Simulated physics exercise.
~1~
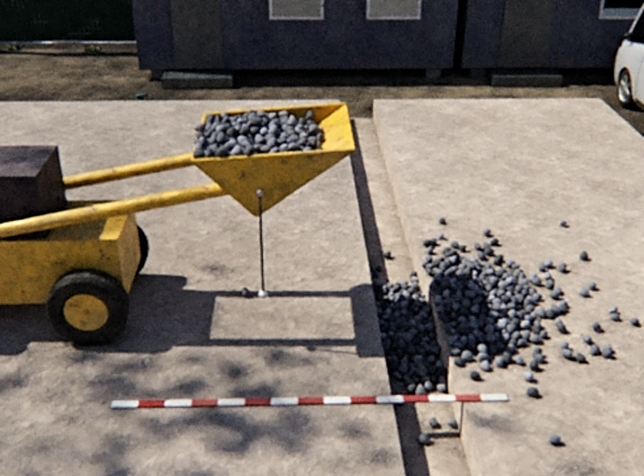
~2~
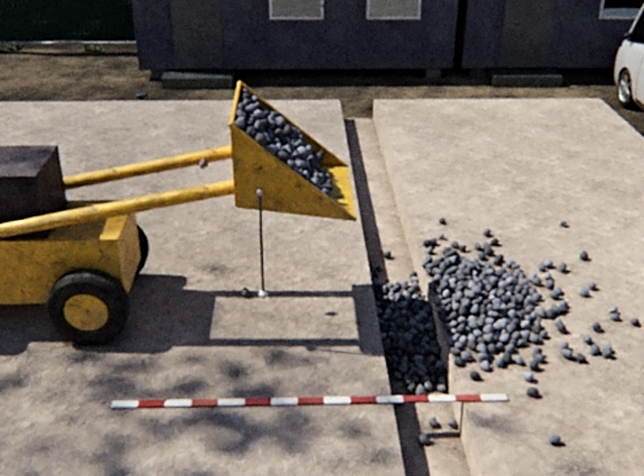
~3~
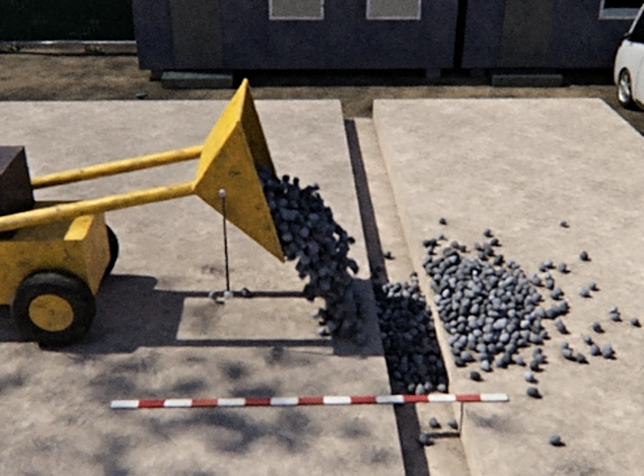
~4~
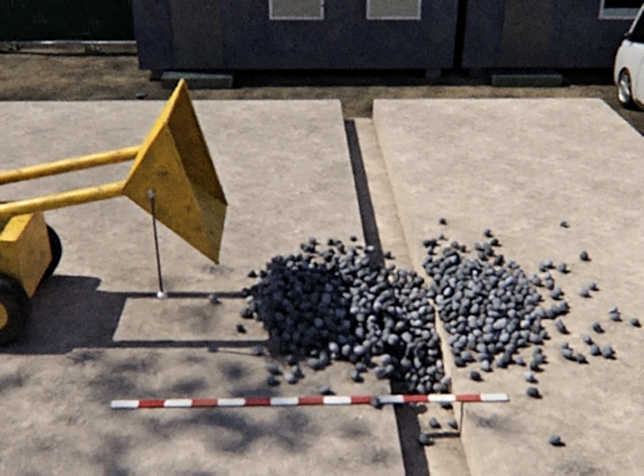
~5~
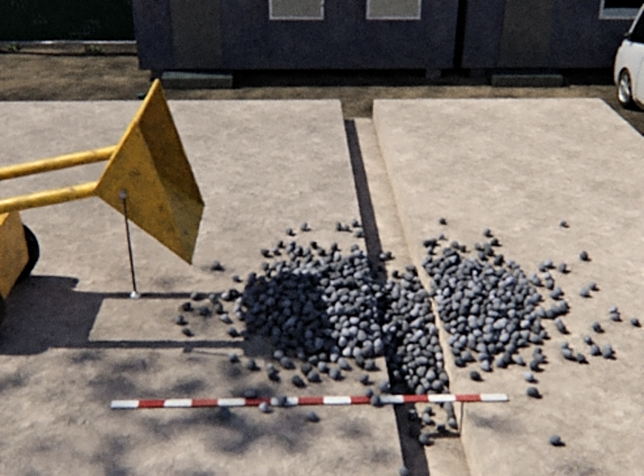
A yellow loader tips dark stones while backing left, leaving most heaped short of the trench.
